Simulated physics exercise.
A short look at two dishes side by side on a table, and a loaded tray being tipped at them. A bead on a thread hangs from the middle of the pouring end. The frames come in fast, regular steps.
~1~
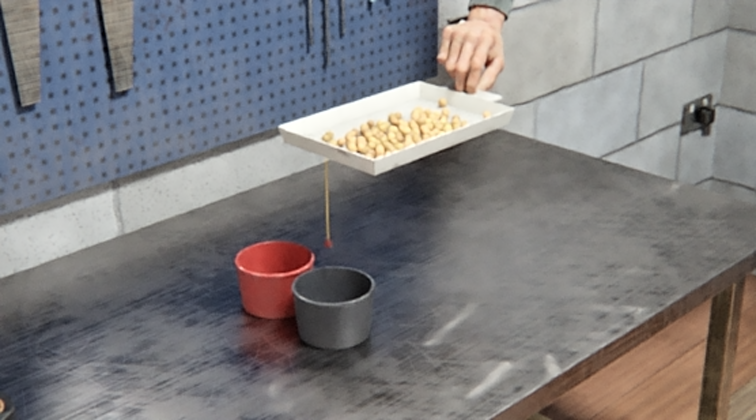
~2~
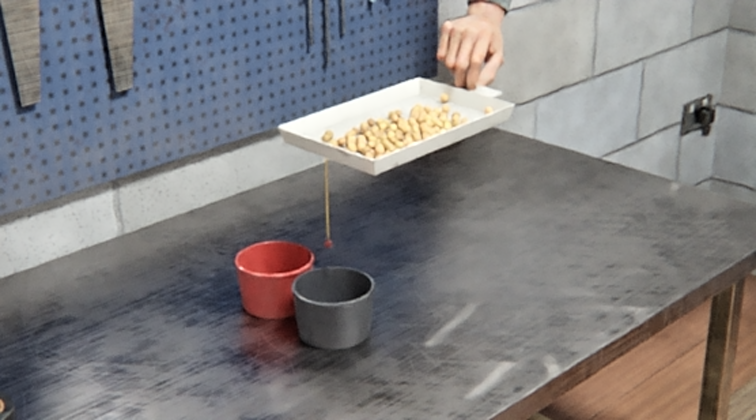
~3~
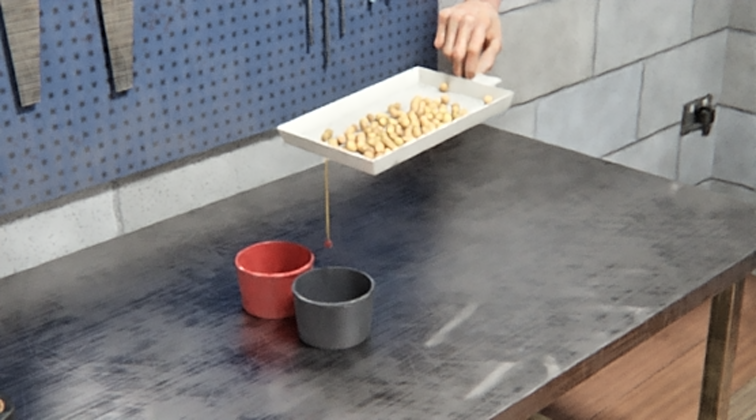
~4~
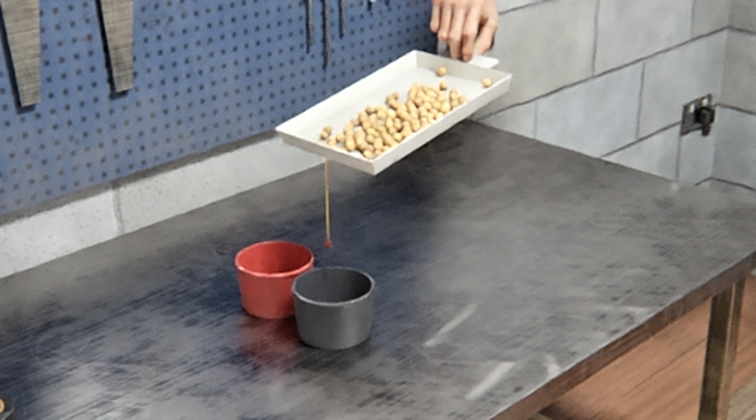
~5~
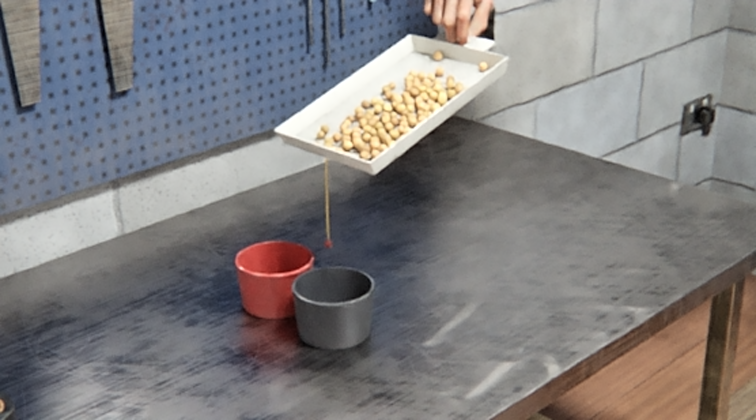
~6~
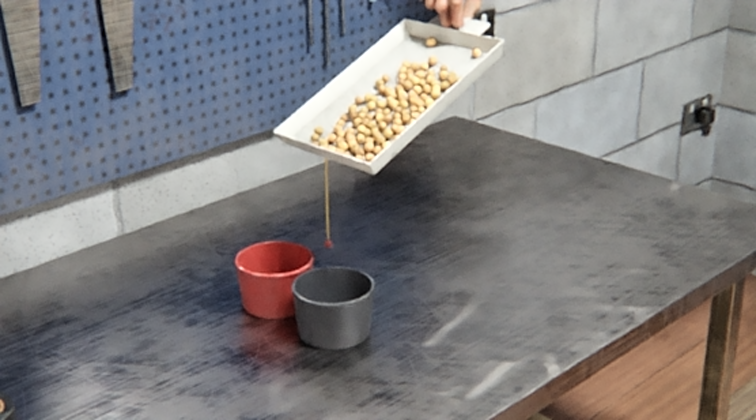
On a dark worktop before a blue pegboard, a hand holds a white tray of round wooden beads above a red dish and a dark grey one, a thread hanging from its near end. The hand raises the far end, tilting the tray steadily more steeply, and the beads begin shifting down it.
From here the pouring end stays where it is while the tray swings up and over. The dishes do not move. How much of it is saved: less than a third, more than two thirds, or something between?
Together they catch more than two thirds.
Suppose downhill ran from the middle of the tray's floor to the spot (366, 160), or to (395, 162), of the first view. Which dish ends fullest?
One: The dish on the right. Two: The dish on the right.
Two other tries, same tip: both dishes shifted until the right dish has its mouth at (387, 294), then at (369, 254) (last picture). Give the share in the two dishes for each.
Roughly 30 per cent, and 0 per cent.
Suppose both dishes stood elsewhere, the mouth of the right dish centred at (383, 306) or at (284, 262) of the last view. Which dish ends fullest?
The first try: The left-hand dish. The second: The right dish.
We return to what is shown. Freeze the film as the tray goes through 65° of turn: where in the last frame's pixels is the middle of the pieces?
Roughly at (329, 143).
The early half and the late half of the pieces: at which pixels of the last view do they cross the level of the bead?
The first part at (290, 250); the rest at (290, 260).
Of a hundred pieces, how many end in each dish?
For the left dish some 50 %, for the right dish some 40 %.
Just after the last frame, tray tipped steeply; almost all on the tray; about a tenth in the air.
A moment on, tray tipped past a quarter turn; about a tenth on the tray; roughly a quarter in the right dish; roughly a third in the left dish; about a tenth outside both; roughly a quarter in the air.
Further on, tray tipped past a quarter turn; roughly a third in the right dish; roughly half in the left dish; about a tenth outside both.
When it is over, tray tipped past a quarter turn; roughly a third in the right dish; roughly half in the left dish; about a tenth outside both.
